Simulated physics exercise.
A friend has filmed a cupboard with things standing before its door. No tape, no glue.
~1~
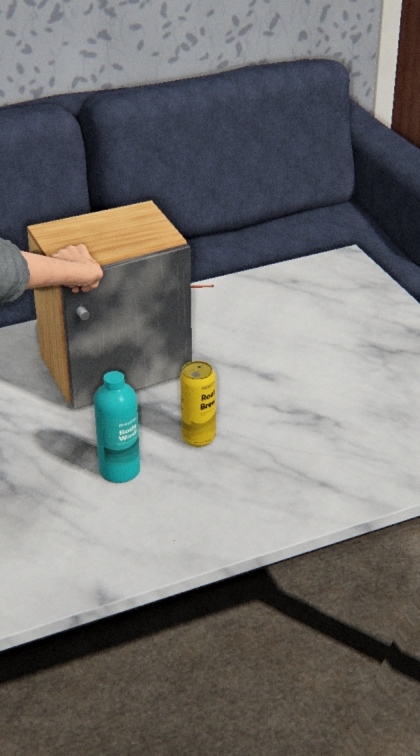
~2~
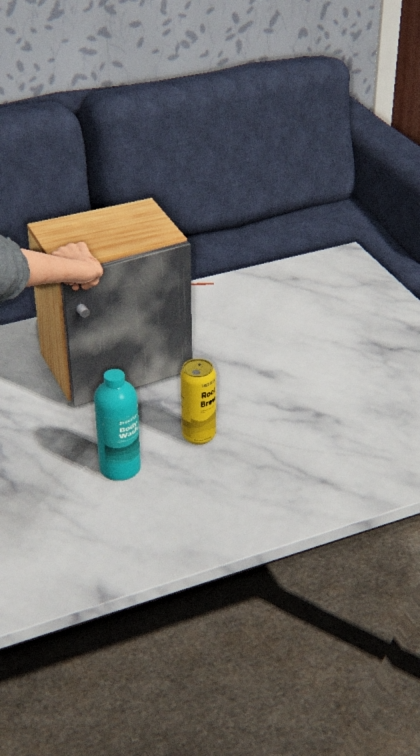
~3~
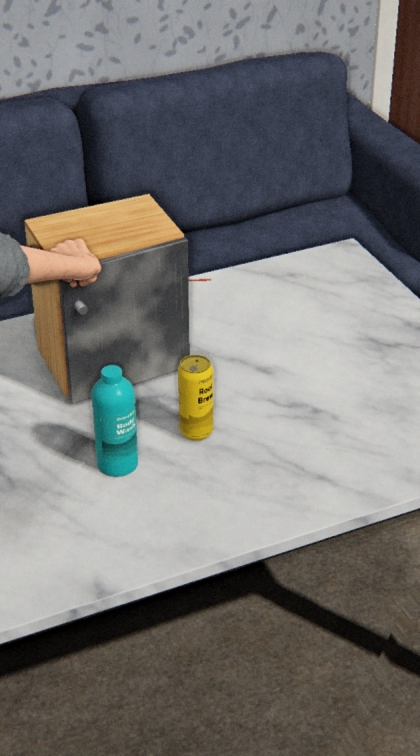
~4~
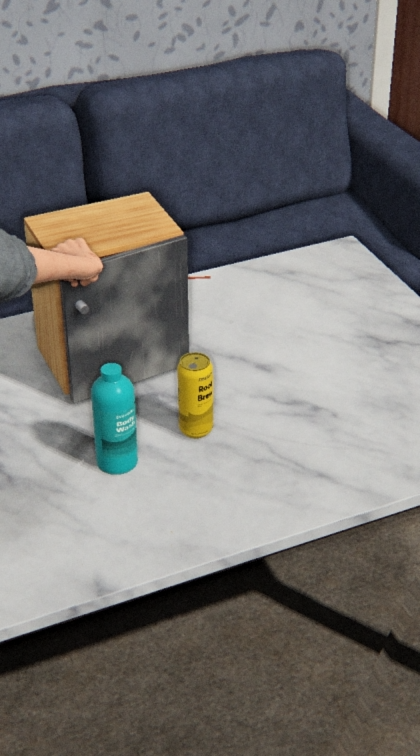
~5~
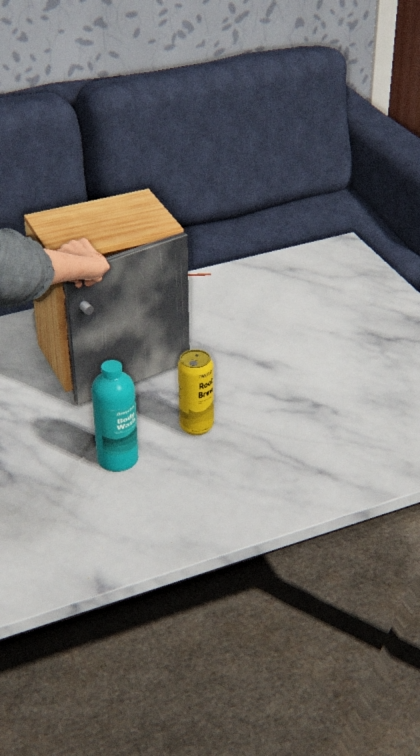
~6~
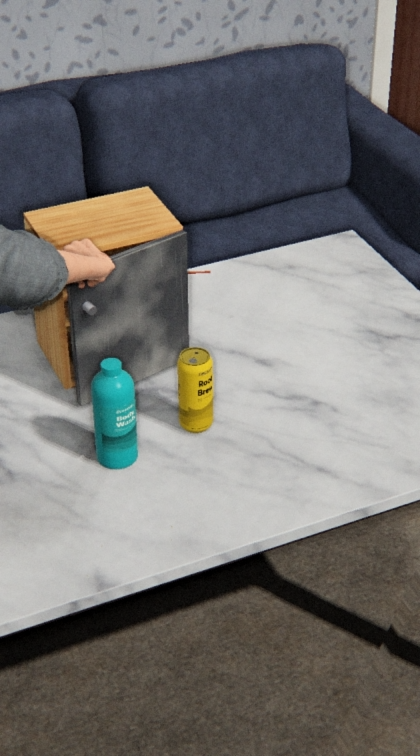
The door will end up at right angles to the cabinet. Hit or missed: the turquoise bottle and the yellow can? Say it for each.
The turquoise bottle escapes contact, the yellow can gets knocked.
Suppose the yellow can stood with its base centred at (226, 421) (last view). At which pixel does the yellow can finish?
Close to (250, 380).
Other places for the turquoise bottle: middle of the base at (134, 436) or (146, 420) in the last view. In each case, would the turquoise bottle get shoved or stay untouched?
The turquoise bottle is pushed along; is struck.
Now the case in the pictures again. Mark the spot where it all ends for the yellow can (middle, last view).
Around (251, 386).
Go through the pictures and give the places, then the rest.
Door 4° open; turquoise bottle (117, 425); yellow can (198, 405); door (132, 330), in the first picture.
Door 4° open; yellow can (198, 403); door (132, 327), in the second picture.
Door 5° open; turquoise bottle (114, 419); door (130, 324), in the third picture.
Door 6° open; yellow can (195, 397); door (130, 322), in the fourth picture.
Door 10° open; turquoise bottle (115, 414); door (133, 322), in the fifth picture.
Door 13° open; turquoise bottle (114, 412); yellow can (195, 391); door (134, 321), in the sixth picture.
Then, 1.36 s past the last view, door 64° open; turquoise bottle at rest near (114, 412); yellow can moving near (201, 391).
Then, 1.70 s past the last view, door 76° open; turquoise bottle at rest near (114, 412); yellow can travelled about its own width near (225, 390).
Then, 1.96 s past the last view, door 86° open; turquoise bottle at rest near (114, 412); yellow can travelled about its own width near (244, 387).
Finally, the turquoise bottle stays untouched, near (114, 412); the yellow can gets shoved, near (251, 386).
